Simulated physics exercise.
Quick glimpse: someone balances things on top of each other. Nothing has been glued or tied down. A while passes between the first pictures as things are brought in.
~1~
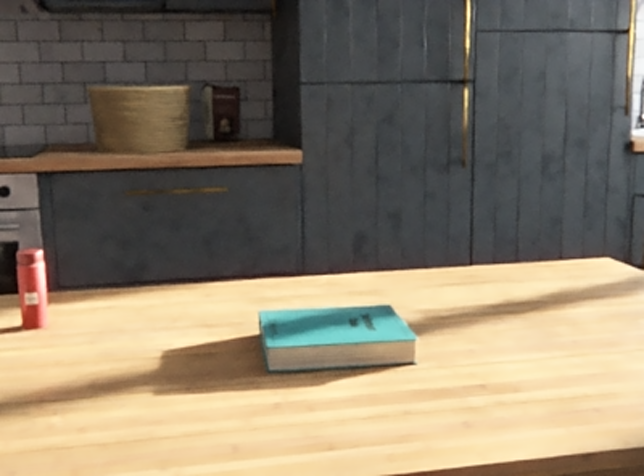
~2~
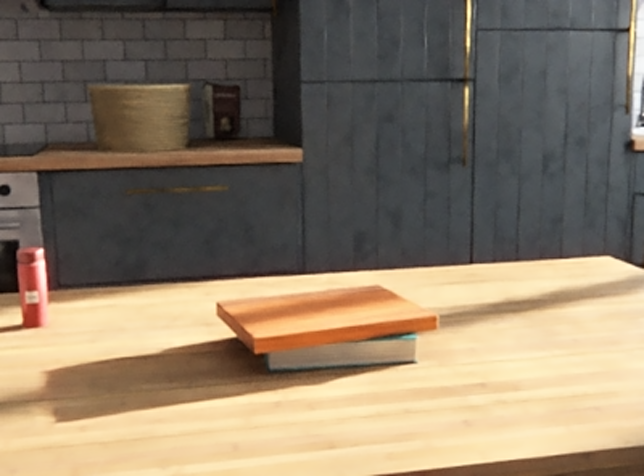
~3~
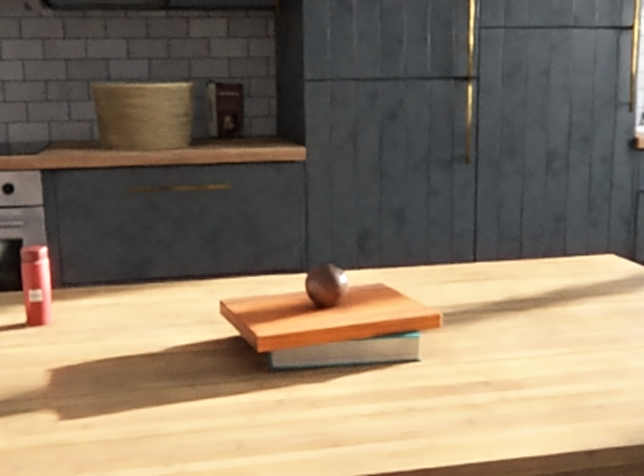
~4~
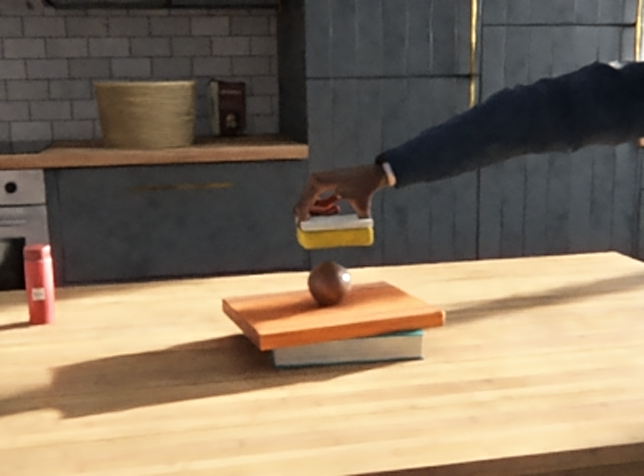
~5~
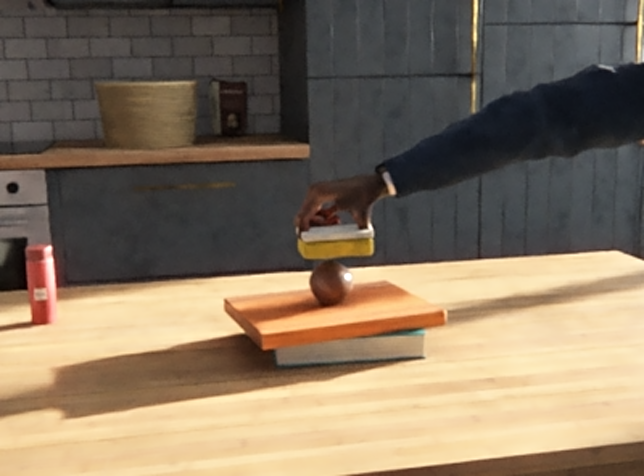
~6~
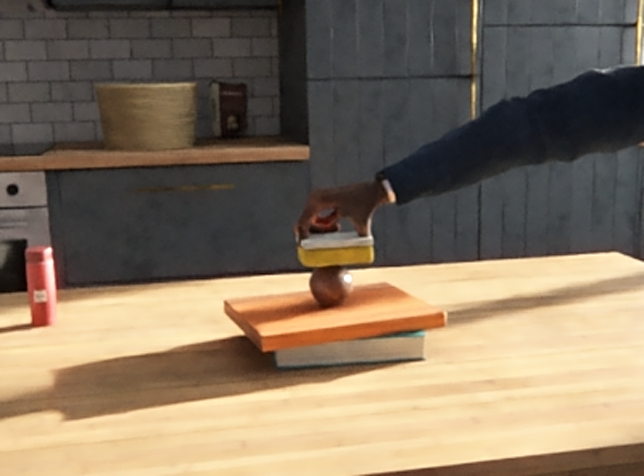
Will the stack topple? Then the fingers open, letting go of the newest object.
Yes, it topples.
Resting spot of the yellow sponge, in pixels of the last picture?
It ends near (387, 267).
Then, 0.40 s after the last picture, yellow sponge tipped 59° from how it was near (367, 266).
Then, 1.10 s after the last picture, yellow sponge now fallen.
At rest, fallen, yellow sponge; the other 4 in place. Seen from the same camera at the end, yellow sponge near (387, 267). The pile loses its balance.
